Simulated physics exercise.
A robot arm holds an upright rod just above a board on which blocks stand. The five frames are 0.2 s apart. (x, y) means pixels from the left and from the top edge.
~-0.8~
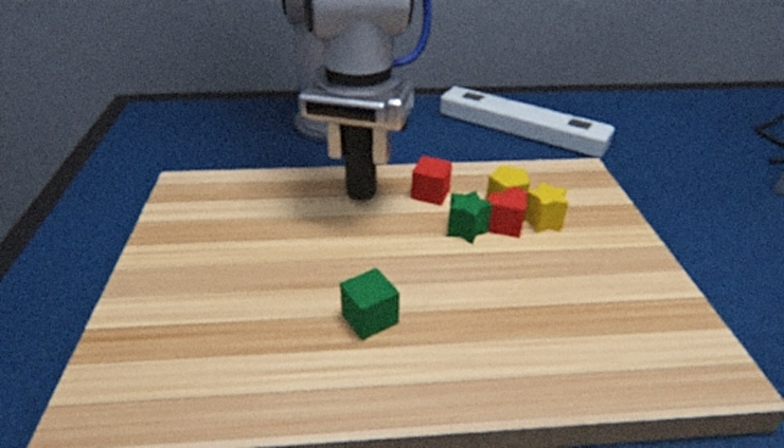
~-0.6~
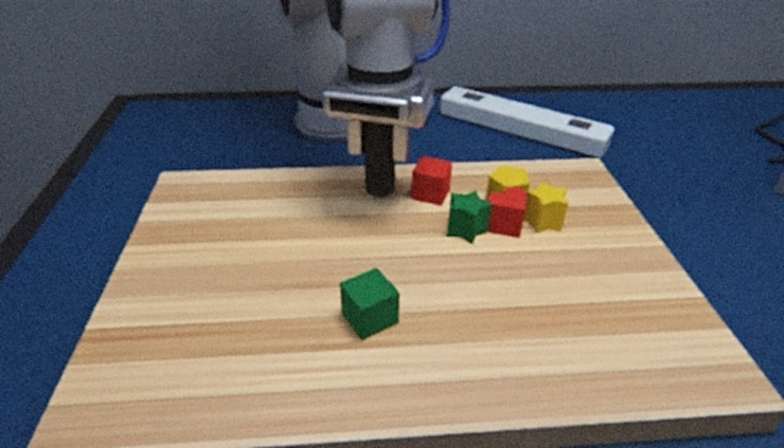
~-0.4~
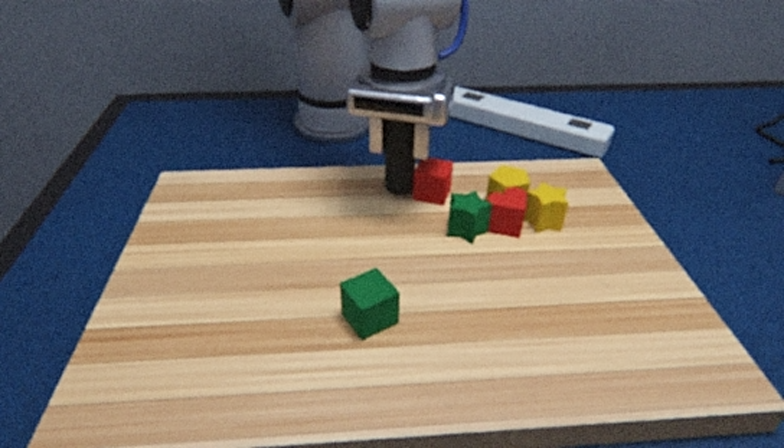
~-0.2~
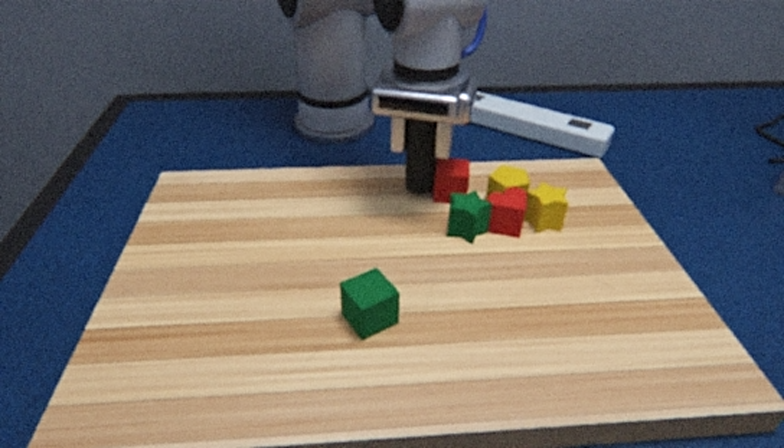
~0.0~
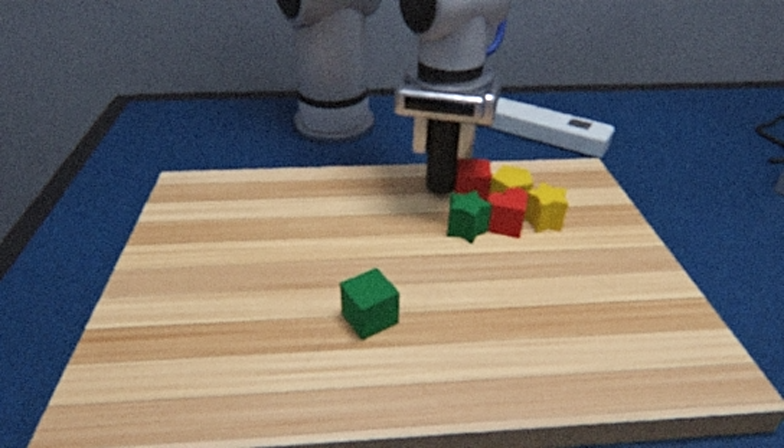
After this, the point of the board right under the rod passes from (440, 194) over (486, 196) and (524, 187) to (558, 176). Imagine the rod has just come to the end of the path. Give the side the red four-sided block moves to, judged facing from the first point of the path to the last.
Shifts right.
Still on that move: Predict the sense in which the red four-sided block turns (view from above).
It rotates clockwise.
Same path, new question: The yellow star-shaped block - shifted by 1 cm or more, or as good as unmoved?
Shifted out of place.
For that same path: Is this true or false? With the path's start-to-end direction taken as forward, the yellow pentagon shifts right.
That statement is accurate.
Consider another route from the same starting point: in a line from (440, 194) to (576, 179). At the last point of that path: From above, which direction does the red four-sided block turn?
In a top view, it turns clockwise.
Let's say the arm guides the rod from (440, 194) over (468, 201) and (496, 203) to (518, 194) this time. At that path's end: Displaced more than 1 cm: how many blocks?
At least three of them.
On the path given first. One third of the way, rod (487, 189); red four-sided block (524, 171); yellow pentagon (559, 178), turned 20° anticlockwise; yellow star-shaped block (566, 198), turned 45° clockwise.
Two thirds of the way, rod (525, 179); red four-sided block (560, 168), turned 35° clockwise; yellow pentagon (592, 181); yellow star-shaped block (568, 198), turned 60° clockwise.
At the end, rod (560, 168); red four-sided block (571, 168), turned 50° clockwise; red heart unmoved; yellow pentagon (599, 184), turned 20° clockwise; yellow star-shaped block (568, 198), turned 60° clockwise.
